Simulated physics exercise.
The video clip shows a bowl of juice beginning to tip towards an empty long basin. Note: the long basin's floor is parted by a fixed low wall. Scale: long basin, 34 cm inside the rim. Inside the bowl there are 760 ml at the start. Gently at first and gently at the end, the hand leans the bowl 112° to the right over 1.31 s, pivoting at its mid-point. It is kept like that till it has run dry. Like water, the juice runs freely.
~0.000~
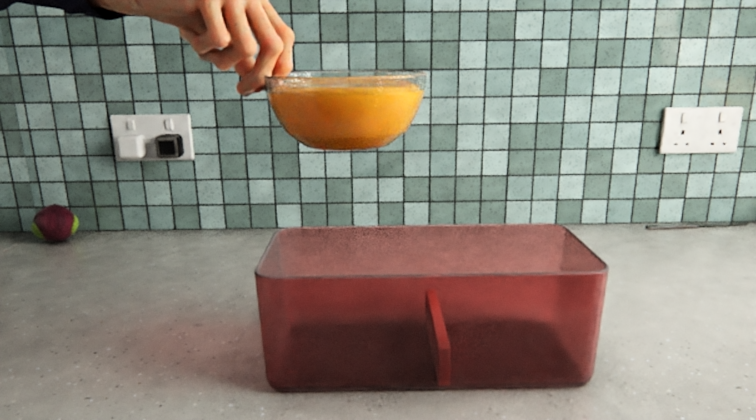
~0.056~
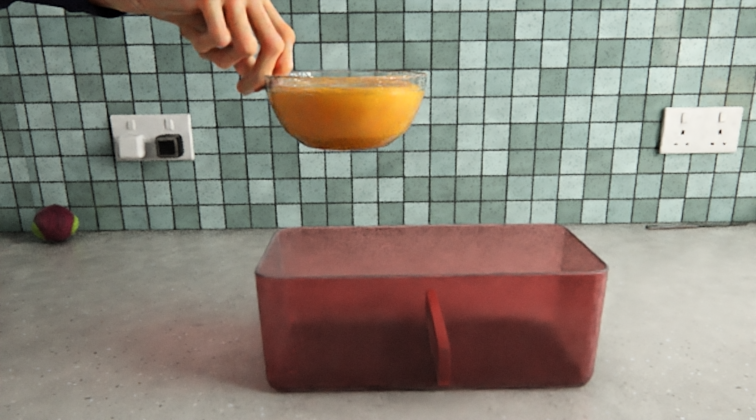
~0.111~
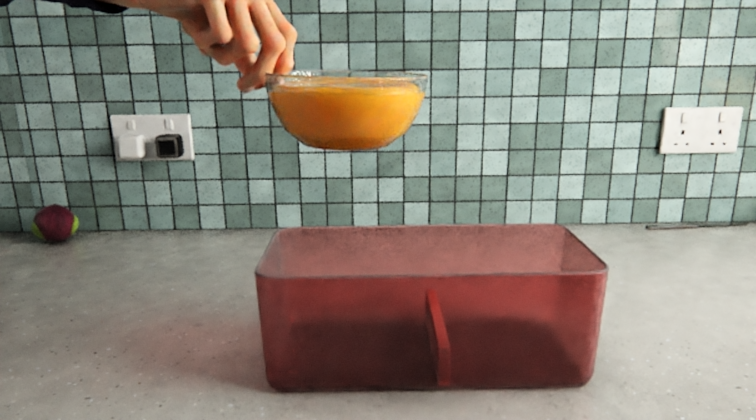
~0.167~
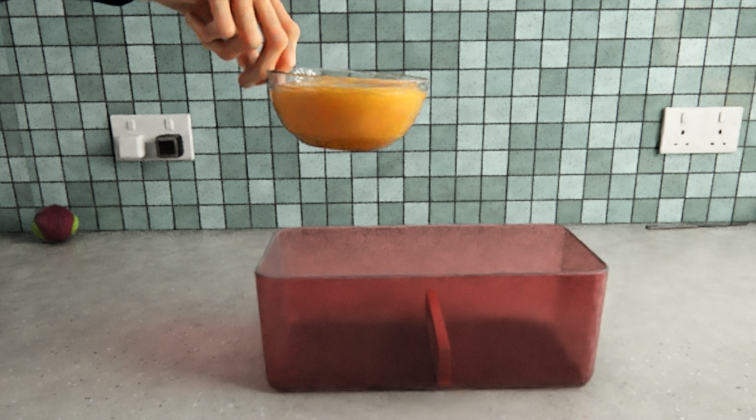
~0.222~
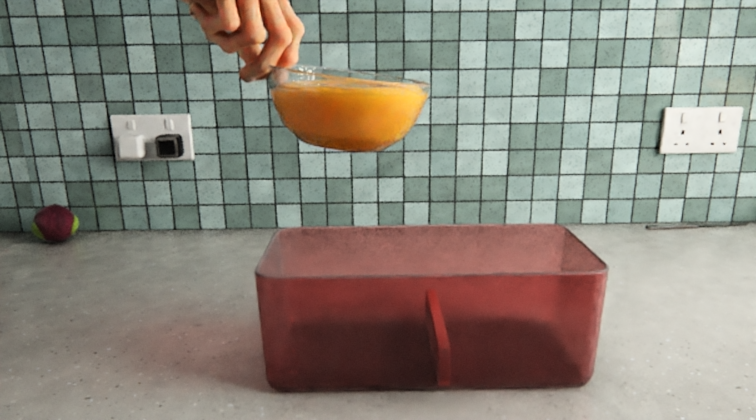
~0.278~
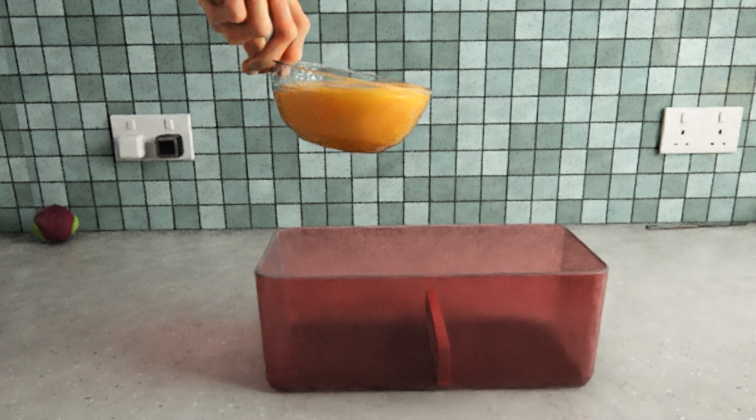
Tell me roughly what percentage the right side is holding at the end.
At the end it holds about 86 per cent.
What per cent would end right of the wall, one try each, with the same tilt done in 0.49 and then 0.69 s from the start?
Result: 60 per cent, then 70 per cent.
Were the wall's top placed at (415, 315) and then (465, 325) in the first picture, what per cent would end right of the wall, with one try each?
In turn about 95 and 60 per cent.
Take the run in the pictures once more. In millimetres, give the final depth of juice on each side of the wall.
I'd say close to 4 mm on the left, close to 30 mm on the right.
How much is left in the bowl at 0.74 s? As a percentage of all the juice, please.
Around 34 percent.
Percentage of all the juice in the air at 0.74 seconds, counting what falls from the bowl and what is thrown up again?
Around 36 in a hundred.
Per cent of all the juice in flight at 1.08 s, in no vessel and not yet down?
Around 4 per cent of the liquid is in flight.
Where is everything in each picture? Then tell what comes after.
In the first picture, tilt 0°; pouring edge (425, 75); surface from (271, 87) to (421, 85); the long basin's rim runs from (267, 251) to (585, 247); the wall's top is at (437, 316).
In the second picture, tilt 1°; pouring edge (425, 76); surface from (271, 87) to (421, 85).
In the third picture, tilt 2°; pouring edge (426, 78); surface from (272, 86) to (422, 86).
In the fourth picture, tilt 4°; pouring edge (427, 82); surface from (273, 85) to (423, 87).
In the fifth picture, tilt 8°; pouring edge (428, 87); surface from (275, 85) to (424, 87).
In the sixth picture, tilt 12°; pouring edge (429, 93); surface from (278, 86) to (426, 88).
Then, 0.74 s in, the tilt is 67° and 34 per cent is still to pour, 1 is left of the wall and 29 right of it.
Then, 1.08 s in, the tilt is 103° and 0 per cent is still to pour, 11 is left of the wall and 85 right of it.
Then, 1.43 s in, the tilt is 112° and 0 per cent is still to pour, 14 is left of the wall and 86 right of it.
Then, 1.81 s in, the tilt is 112° and 0 per cent is still to pour, 14 is left of the wall and 86 right of it.
Finally, 14 per cent lies left of the wall, 86 right of it and 1 outside.
